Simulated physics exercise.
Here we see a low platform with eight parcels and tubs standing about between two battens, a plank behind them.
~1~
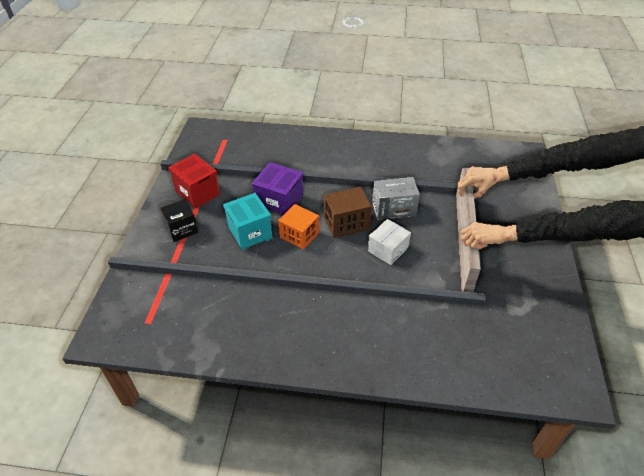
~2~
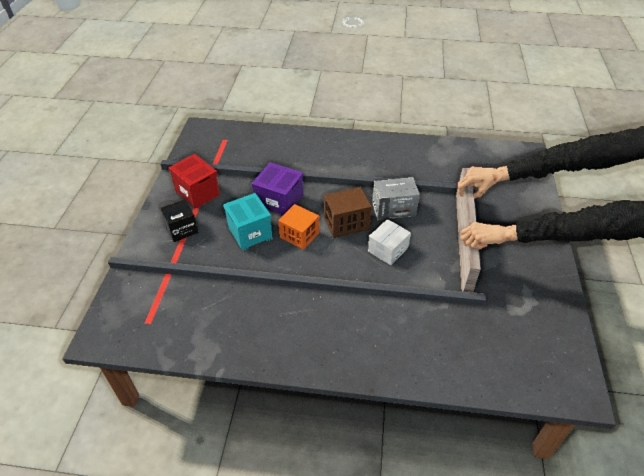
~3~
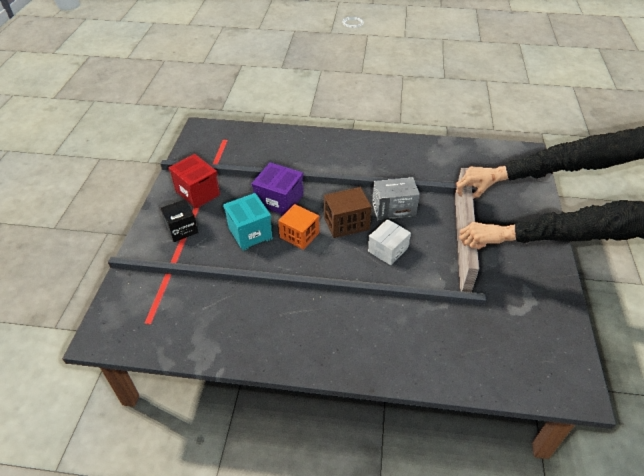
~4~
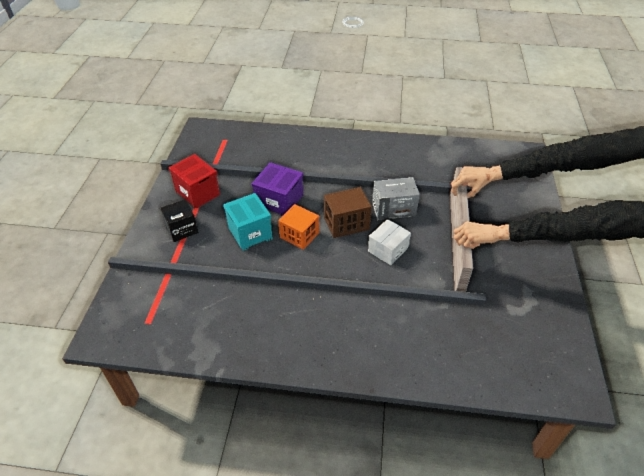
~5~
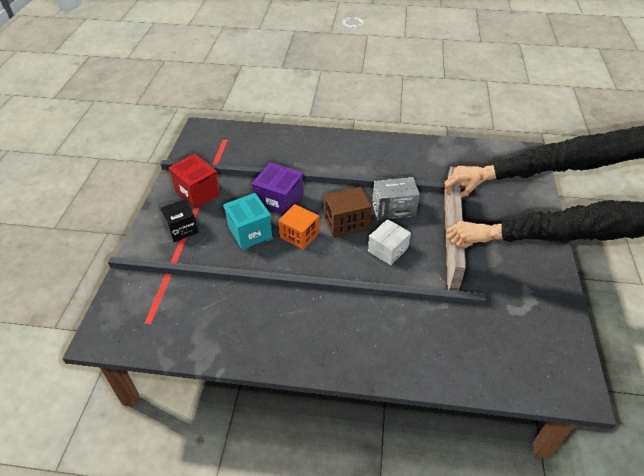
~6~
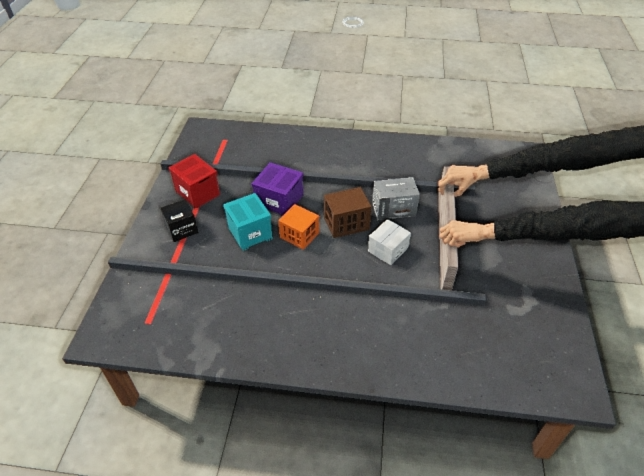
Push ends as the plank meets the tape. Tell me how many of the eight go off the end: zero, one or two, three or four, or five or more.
The push is going to send three or four over the edge.
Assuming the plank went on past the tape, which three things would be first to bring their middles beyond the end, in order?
You'd see the black parcel first, then the red tote, then the turquoise tote.
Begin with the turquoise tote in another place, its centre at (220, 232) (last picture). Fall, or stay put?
It drops over the edge from there.
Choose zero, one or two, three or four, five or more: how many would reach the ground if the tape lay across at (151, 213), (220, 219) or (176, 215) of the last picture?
Well, it comes out as 5 or more, one to two and at least five, in that order.
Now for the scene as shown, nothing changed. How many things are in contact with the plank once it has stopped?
That makes 3.
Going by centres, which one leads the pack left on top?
Foremost, the purple tote.
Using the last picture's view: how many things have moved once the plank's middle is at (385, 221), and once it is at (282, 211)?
The first number is 3, the next one 8.
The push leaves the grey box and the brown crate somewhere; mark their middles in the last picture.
In the last picture the grey box sits at (186, 173) while the brown crate sits at (179, 198).
Soon after, none off yet; black parcel at rest near (180, 221); red tote at rest near (195, 182); turquoise tote at rest near (248, 222).
At rest, the number that fall off is three or four; fallen, turquoise tote, red tote and black parcel.
